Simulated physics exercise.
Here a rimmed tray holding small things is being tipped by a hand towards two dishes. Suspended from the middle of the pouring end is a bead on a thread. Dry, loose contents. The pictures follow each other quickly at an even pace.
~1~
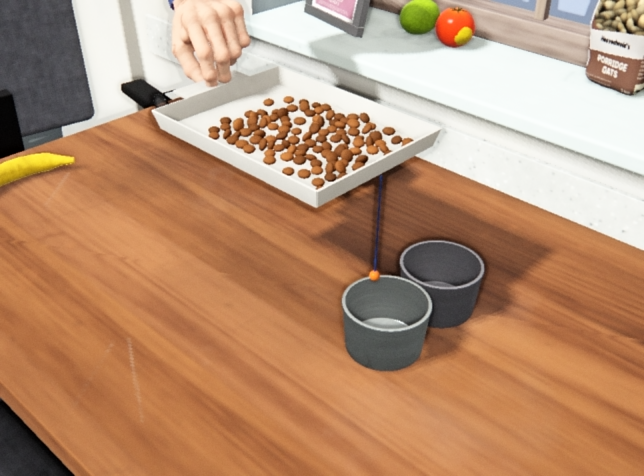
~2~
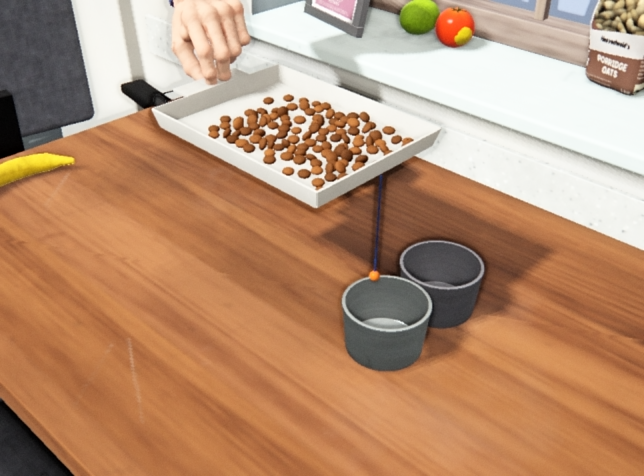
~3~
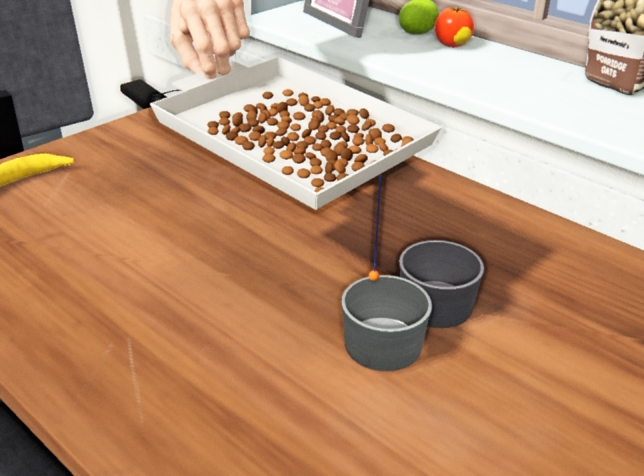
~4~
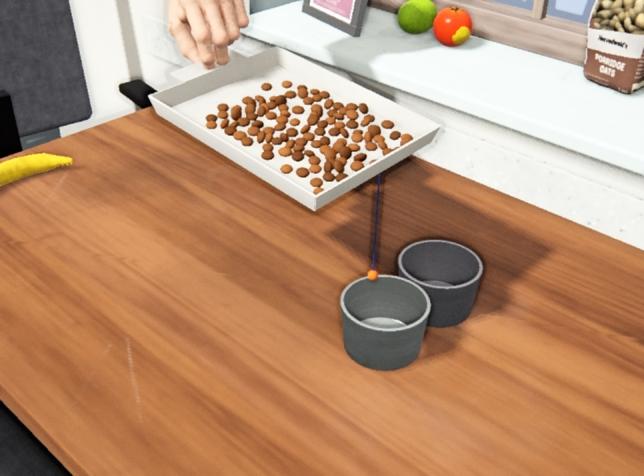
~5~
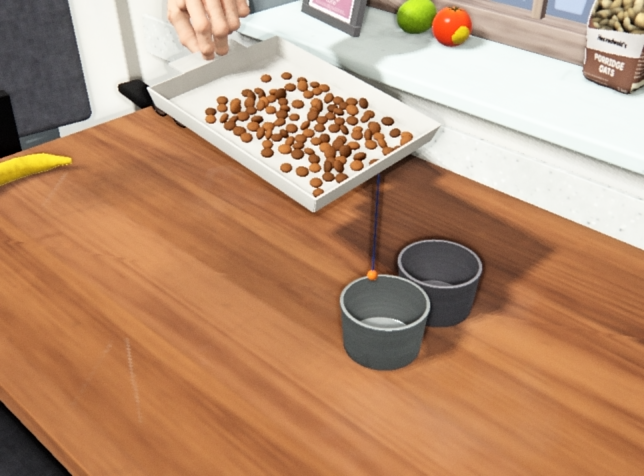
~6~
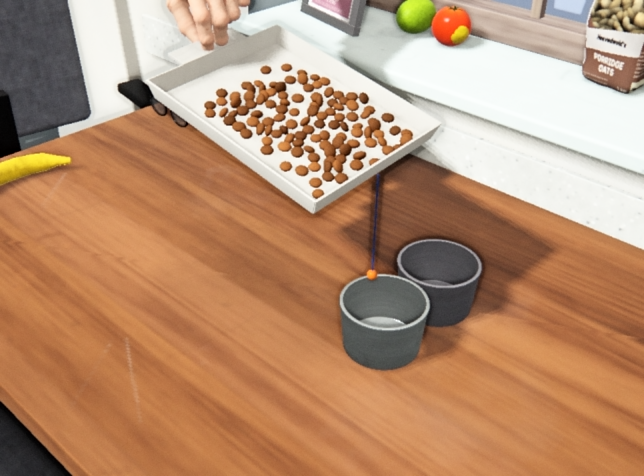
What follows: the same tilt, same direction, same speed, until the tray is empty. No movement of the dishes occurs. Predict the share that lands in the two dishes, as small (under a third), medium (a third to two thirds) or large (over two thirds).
Small.
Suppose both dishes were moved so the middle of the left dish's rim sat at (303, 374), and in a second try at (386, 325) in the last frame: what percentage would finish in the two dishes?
That makes 70 per cent, followed by 30 per cent.
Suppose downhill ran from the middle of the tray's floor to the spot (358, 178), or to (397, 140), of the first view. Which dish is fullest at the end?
Result 1: The left-hand one; result 2: The right-hand one.
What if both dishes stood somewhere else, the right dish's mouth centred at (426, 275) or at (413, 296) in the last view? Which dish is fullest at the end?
In turn: The left dish; the left-hand dish.
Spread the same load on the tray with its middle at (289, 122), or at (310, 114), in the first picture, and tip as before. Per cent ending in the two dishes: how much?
First case: Some 10 %; second case: Some 20 %.
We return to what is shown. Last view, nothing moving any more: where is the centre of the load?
About (339, 388).
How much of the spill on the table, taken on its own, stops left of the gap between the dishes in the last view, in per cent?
It amounts to some 90 percent.
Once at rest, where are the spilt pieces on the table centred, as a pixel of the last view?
(334, 399), about.
Shortly afterwards, tray tipped steeply; the whole lot on the tray.
Next, tray tipped right over; near a quarter on the tray; a little in the left dish; near half outside both; near a quarter in the air.
Some moments later, tray tipped past a quarter turn; near a quarter in the left dish; the bulk outside both.
In the end, tray tipped past a quarter turn; near a quarter in the left dish; none at all in the right dish; the bulk outside both.
